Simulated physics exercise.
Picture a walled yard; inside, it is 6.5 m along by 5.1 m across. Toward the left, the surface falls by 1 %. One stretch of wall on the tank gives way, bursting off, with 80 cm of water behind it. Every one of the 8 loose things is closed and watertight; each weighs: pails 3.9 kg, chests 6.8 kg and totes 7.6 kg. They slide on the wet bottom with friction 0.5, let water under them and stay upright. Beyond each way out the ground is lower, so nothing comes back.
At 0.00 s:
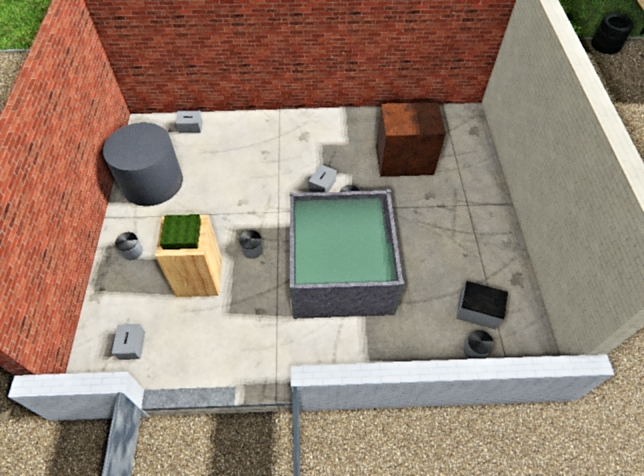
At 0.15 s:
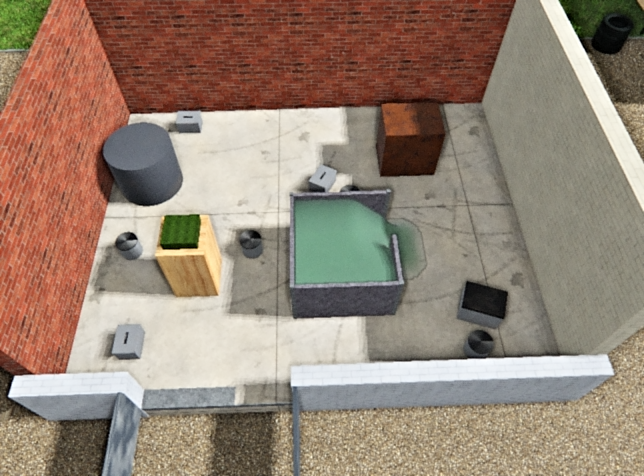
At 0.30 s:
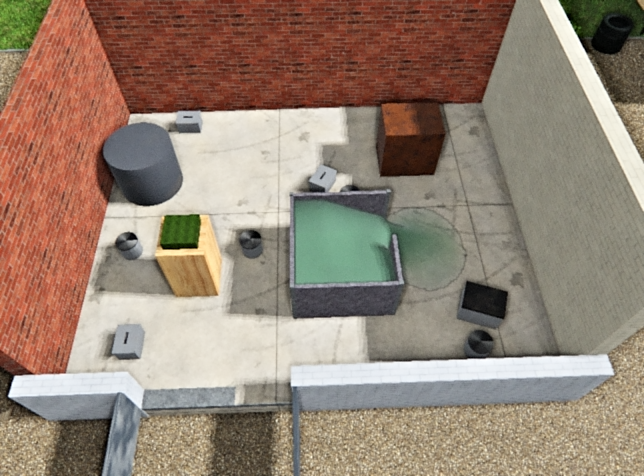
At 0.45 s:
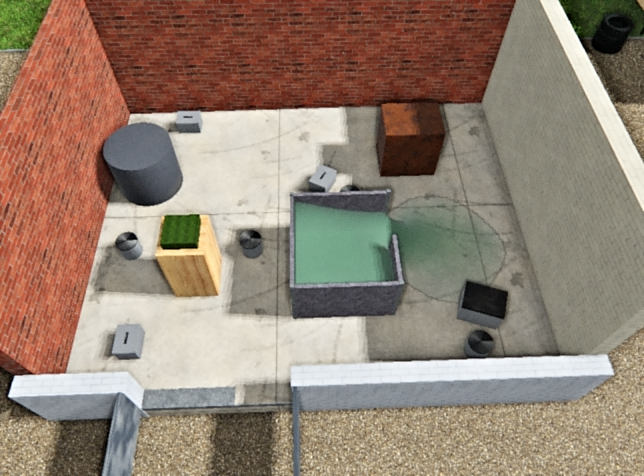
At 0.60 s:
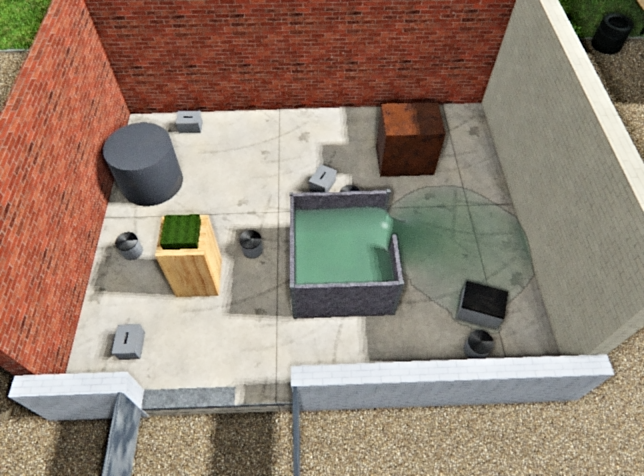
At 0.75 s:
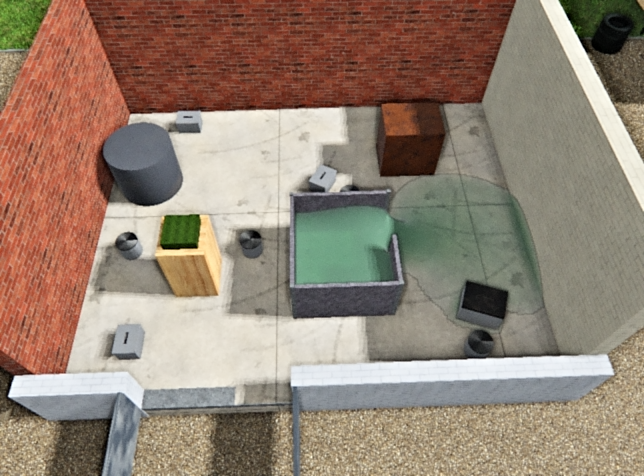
Stone tank of green water breaking open on its right side, the water spreading across the concrete floor of a walled yard.
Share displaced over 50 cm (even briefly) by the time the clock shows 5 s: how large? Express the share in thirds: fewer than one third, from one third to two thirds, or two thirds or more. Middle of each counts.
Below one third.
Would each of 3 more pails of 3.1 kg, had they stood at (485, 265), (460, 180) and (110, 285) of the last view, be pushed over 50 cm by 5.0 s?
Beyond it, beyond it, within it.
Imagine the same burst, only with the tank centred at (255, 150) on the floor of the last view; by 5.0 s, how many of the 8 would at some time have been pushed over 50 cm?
Then the count would be 3.
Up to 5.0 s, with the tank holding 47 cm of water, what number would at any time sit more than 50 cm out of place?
Then the count would be 2.
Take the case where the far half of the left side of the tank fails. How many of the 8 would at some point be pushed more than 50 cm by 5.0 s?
Result: 3 of them.
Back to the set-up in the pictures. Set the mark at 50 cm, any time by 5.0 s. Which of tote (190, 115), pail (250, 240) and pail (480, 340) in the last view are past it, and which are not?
One by one: Below the line; below the line; above the line.
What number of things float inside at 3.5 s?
The number is 1.
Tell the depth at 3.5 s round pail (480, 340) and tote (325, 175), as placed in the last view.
About 3 and 1 cm.
After 1.1 s 0 of 8 are over 50 cm from their spots; 0 afloat.
After 2.2 s 0 of 8 are over 50 cm from their spots; 1 afloat.
After 3.5 s 2 of 8 are over 50 cm from their spots; 1 afloat.
After 5.0 s 2 of 8 are over 50 cm from their spots, and 2 have been at some point; 2 afloat.
